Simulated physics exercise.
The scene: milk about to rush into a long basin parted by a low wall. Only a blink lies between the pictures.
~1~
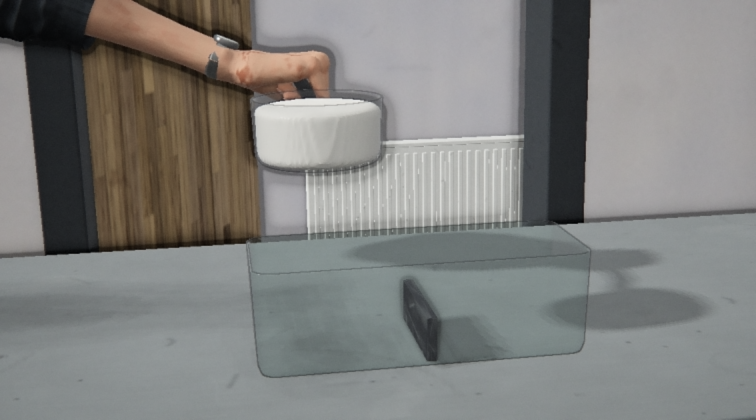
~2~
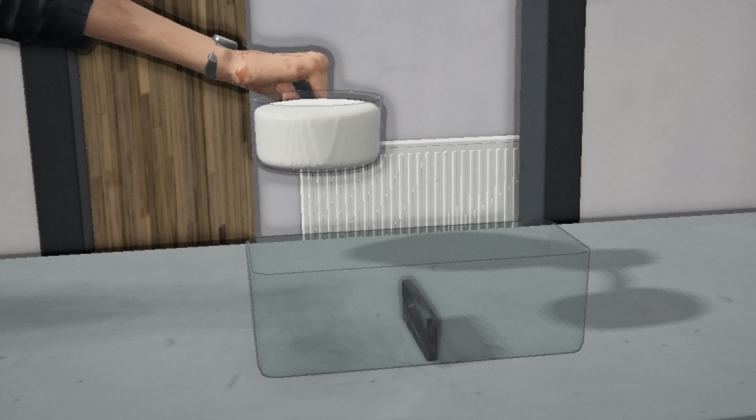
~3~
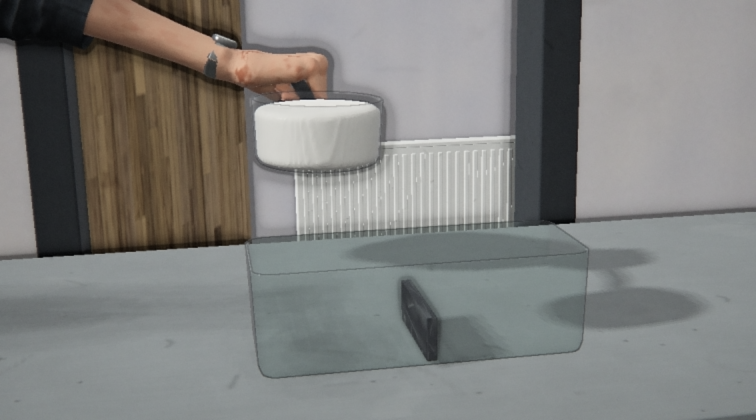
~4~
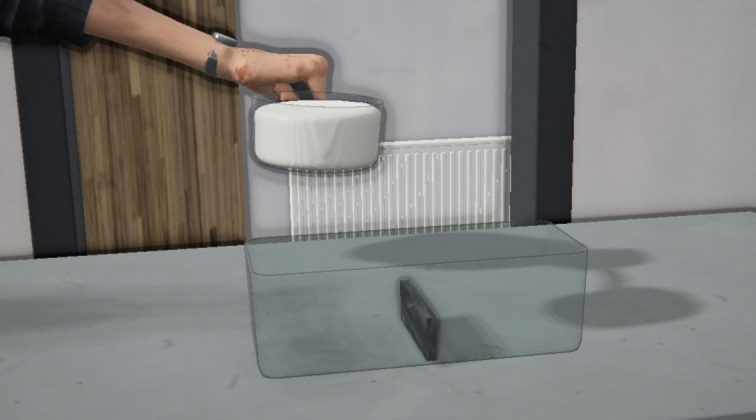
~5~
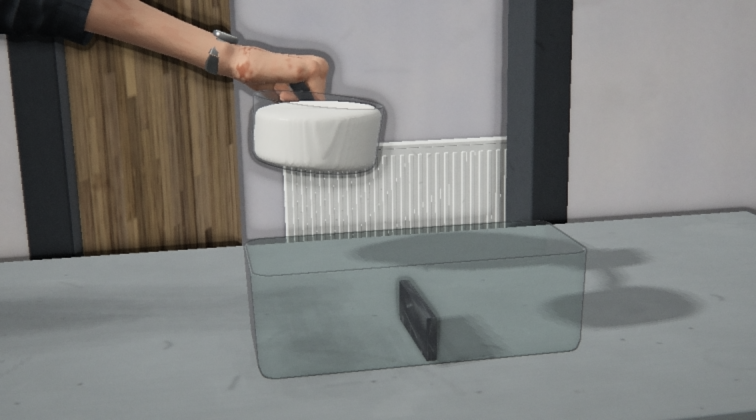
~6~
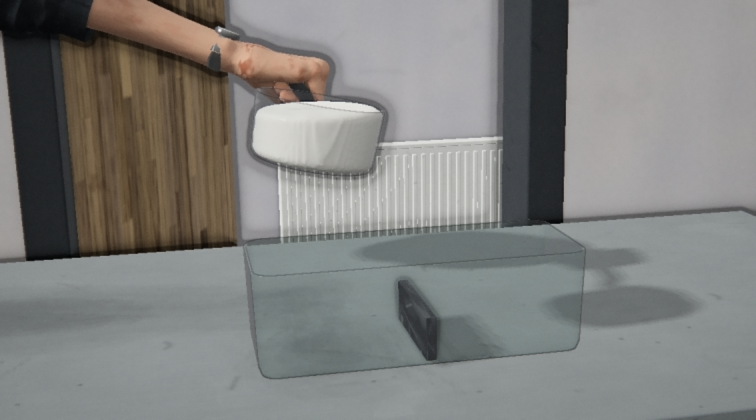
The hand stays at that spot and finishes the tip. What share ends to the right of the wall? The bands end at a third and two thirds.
It comes to above two thirds.
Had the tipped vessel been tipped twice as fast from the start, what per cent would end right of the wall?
It comes to 70 per cent or so.
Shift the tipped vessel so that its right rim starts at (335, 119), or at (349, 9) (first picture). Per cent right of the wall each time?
First some 15, then 65 per cent.
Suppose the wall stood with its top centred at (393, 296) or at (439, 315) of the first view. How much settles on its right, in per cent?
First some 95, then 55 per cent.
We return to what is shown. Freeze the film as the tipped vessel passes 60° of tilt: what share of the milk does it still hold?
Some 55 per cent.
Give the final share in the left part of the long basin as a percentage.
Some 25 per cent.
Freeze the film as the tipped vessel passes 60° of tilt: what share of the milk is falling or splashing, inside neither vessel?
Roughly 30 in a hundred.
A moment on, the tilt is 60° and 55 per cent is still to pour, 1 is left of the wall and 15 right of it.
Next, the tilt is 92° and 11 per cent is still to pour, 8 is left of the wall and 72 right of it.
Then the tilt is 100° and 1 per cent is still to pour, 23 is left of the wall and 74 right of it.
Later the tilt is 100° and 0 per cent is still to pour, 25 is left of the wall and 75 right of it.
Finally, 25 per cent lies left of the wall, 75 right of it and 1 outside.
